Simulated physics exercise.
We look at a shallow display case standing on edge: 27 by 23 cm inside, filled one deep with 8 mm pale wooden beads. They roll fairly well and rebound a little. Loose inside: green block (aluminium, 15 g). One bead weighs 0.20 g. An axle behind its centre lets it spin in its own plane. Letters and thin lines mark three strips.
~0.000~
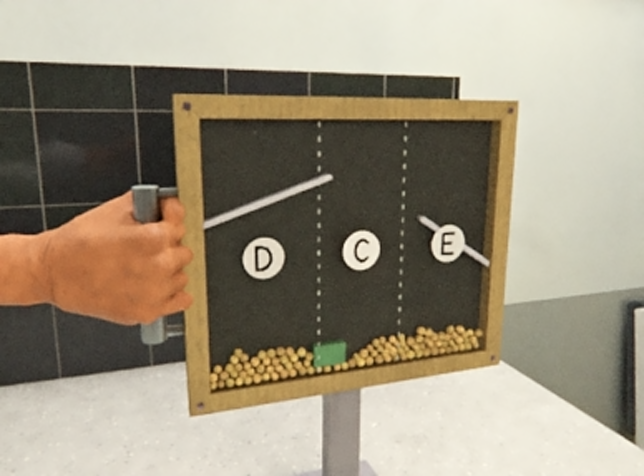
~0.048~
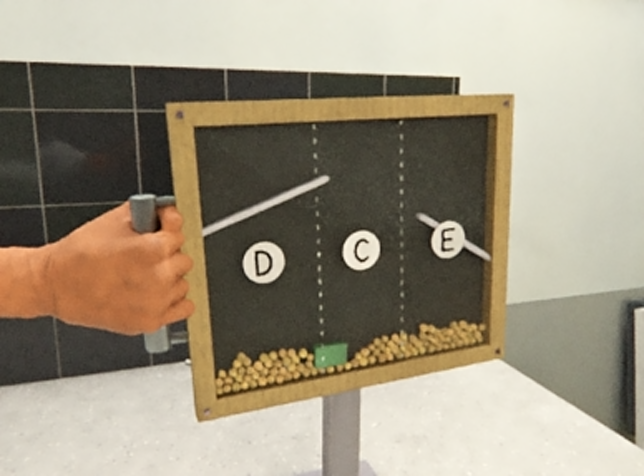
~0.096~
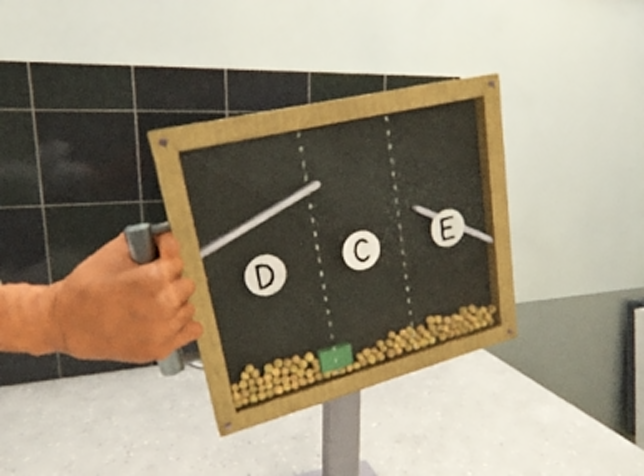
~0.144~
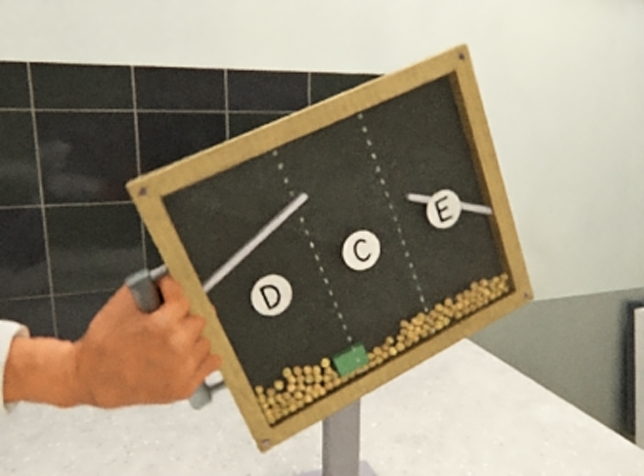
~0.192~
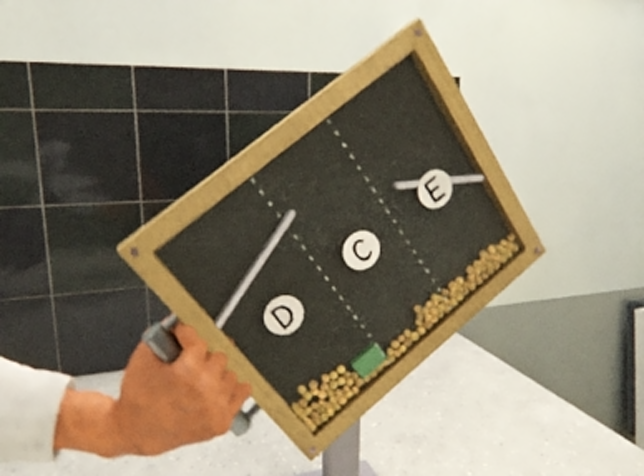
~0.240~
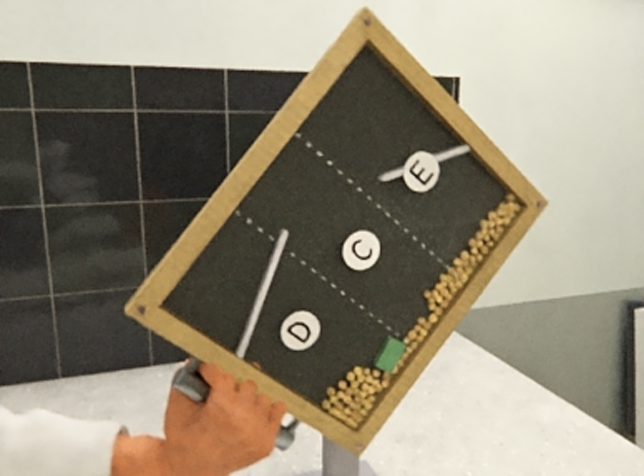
A wooden-framed black display case full of small pale beads stands on a post above a white speckled counter, seen from the front by a still camera, with black tiles behind. Round white labels D, C and E cross it between dotted lines and two grey bars, above a green block among the beads. A hand gripping the left handle swings downward, turning the case steeply anticlockwise while the beads and block shift little within it.
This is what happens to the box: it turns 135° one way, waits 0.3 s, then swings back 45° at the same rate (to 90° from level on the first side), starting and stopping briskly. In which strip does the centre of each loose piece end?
Green block: D.
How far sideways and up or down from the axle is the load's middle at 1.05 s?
About 5 cm right and 9 cm below.
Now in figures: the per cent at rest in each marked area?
Strip C: 0; strip D: 100; strip E: 0.
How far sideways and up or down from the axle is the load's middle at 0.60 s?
Some 9 cm right and 6 cm below.
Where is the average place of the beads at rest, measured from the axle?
About 2 cm right and 11 cm below.
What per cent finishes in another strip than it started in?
About 60 per cent.
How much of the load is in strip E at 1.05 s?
About 0 per cent.
By 0.60 s, it stands 135° anticlockwise; the beads' middle is 9 cm right of and 6 cm below the centre; D 100 %; green block in D.
By 1.05 s, it stands 111° anticlockwise; the beads' middle is 5 cm right of and 9 cm below the centre; D 100 %; green block in D.
By 1.19 s, it stands 90° anticlockwise; the beads' middle is 1 cm right of and 10 cm below the centre; D 100 %; green block in D.
At rest by 1.7 s, it stands 90° anticlockwise; C 0 %, D 100 %, E 0 %; green block in D.
